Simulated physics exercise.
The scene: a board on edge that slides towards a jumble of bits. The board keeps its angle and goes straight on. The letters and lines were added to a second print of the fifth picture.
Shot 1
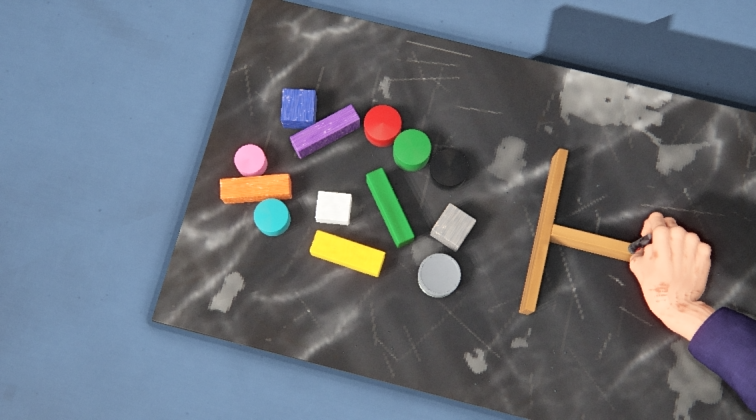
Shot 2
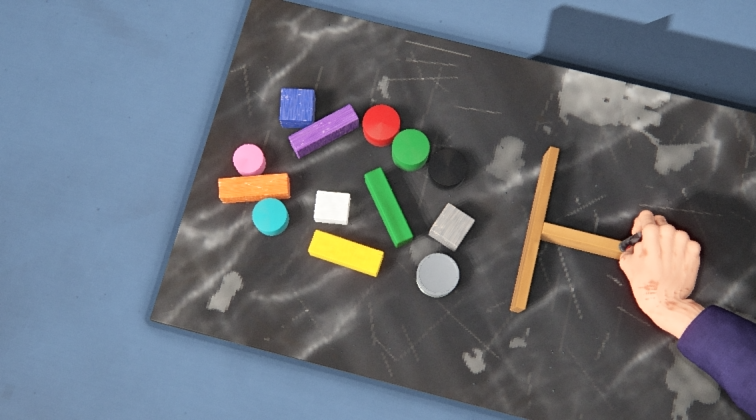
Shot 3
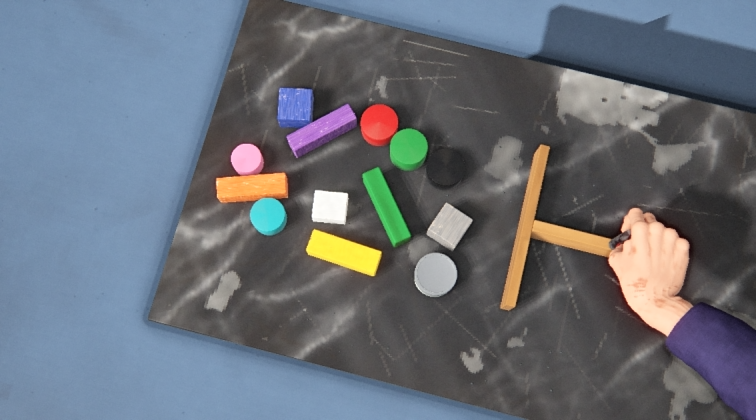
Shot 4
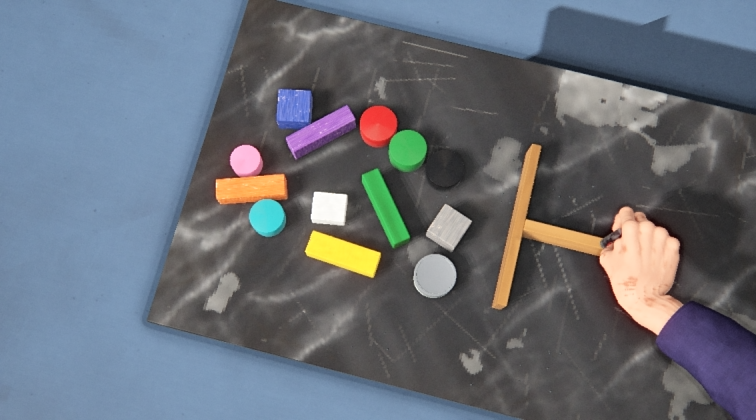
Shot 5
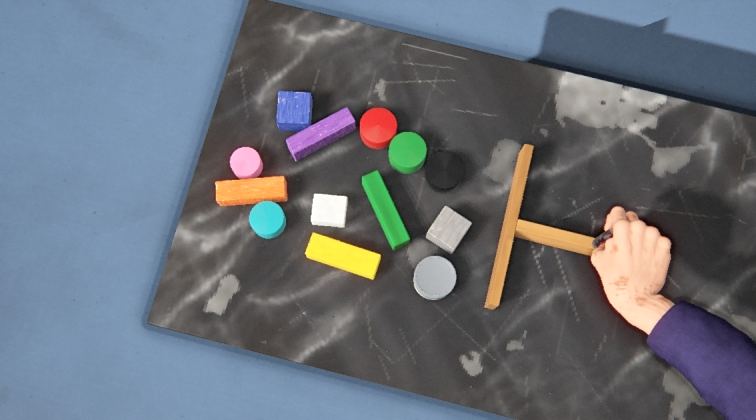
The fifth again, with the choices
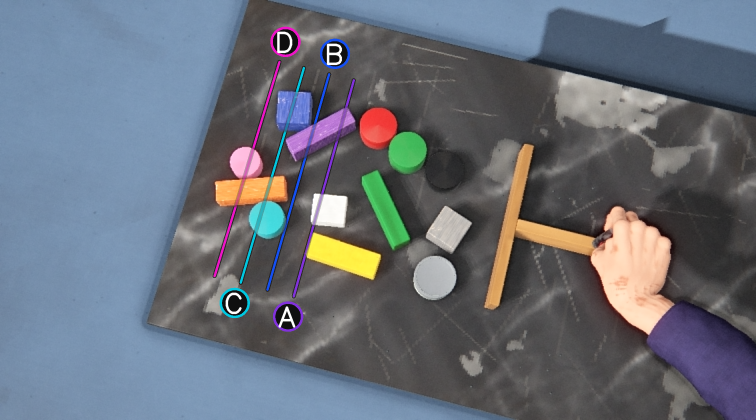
A hand in a purple sleeve slid a T-shaped wooden board slowly left across a dark marbled surface, toward a scattered group of colourful blocks, sticks and round tins that it had not touched.
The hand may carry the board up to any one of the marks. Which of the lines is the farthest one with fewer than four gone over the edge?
The farthest such stop is C.
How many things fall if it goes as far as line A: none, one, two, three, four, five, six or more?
By then, none.
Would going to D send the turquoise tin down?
Yes.
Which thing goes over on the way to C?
It is the orange bar.
On the marked copy, A at (325, 185); B at (299, 178); C at (273, 172); D at (248, 166).
With C. Early on, board (426, 201); red tin (371, 118); yellow bar (328, 253).
Further on, board (340, 180); orange bar (212, 183); pink tin (241, 156).
At the end, board (274, 164); orange bar over the edge; pink tin (205, 148); one fallen.
As for the rest, A is within the limit but short; B is within the limit but short; D drops six.
